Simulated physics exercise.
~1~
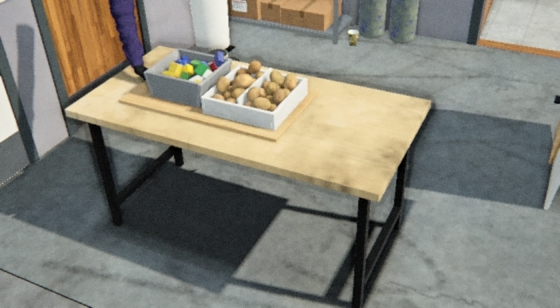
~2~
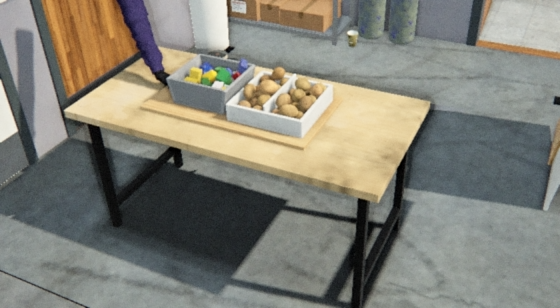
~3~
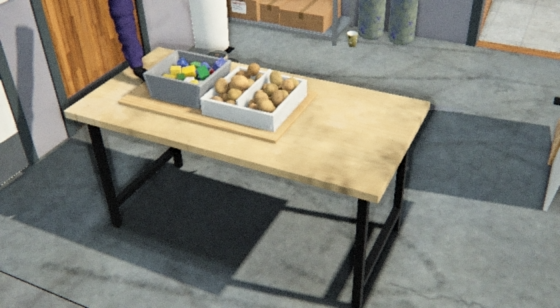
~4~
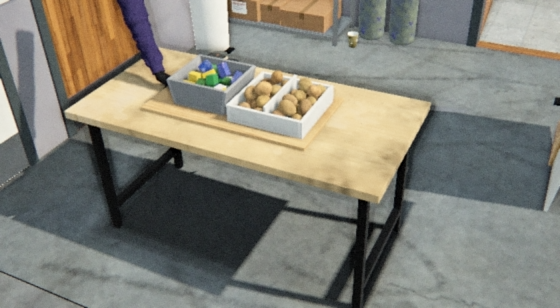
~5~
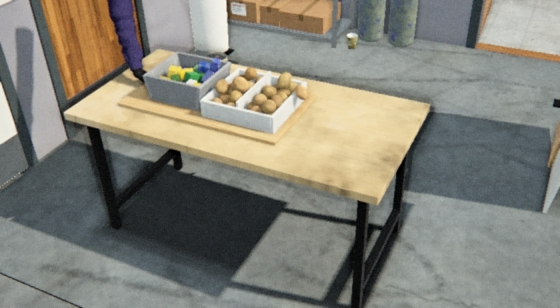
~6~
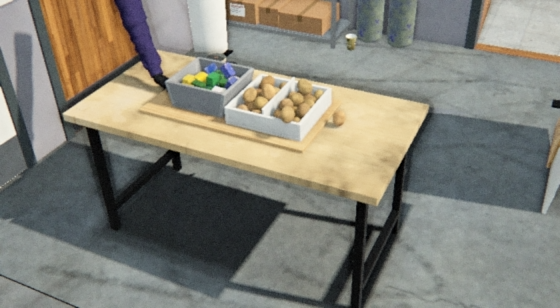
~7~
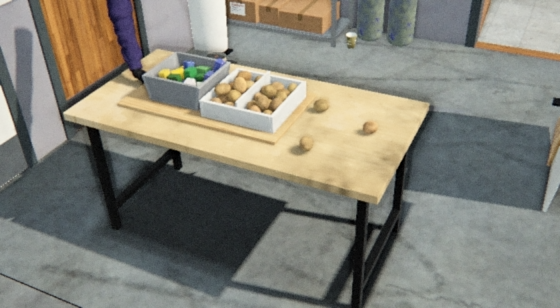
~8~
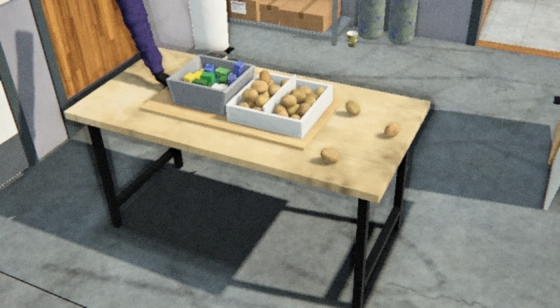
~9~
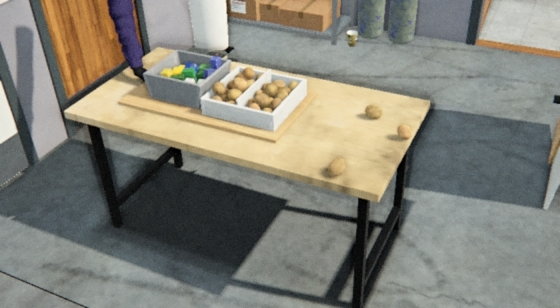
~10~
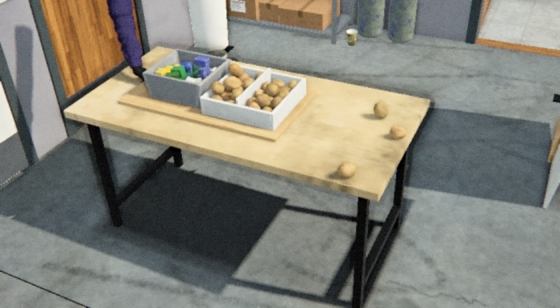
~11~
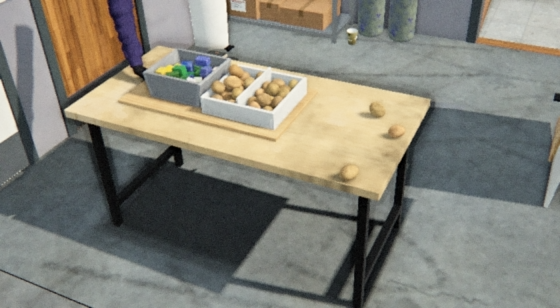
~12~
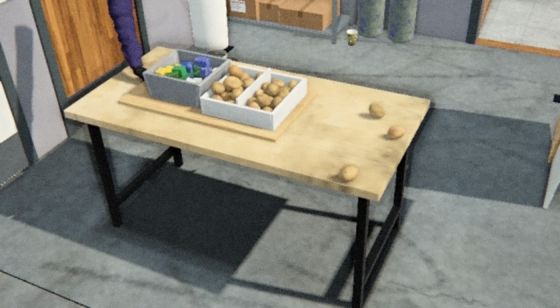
On a wooden table, two containers shake side to side, and three potatoes roll out.
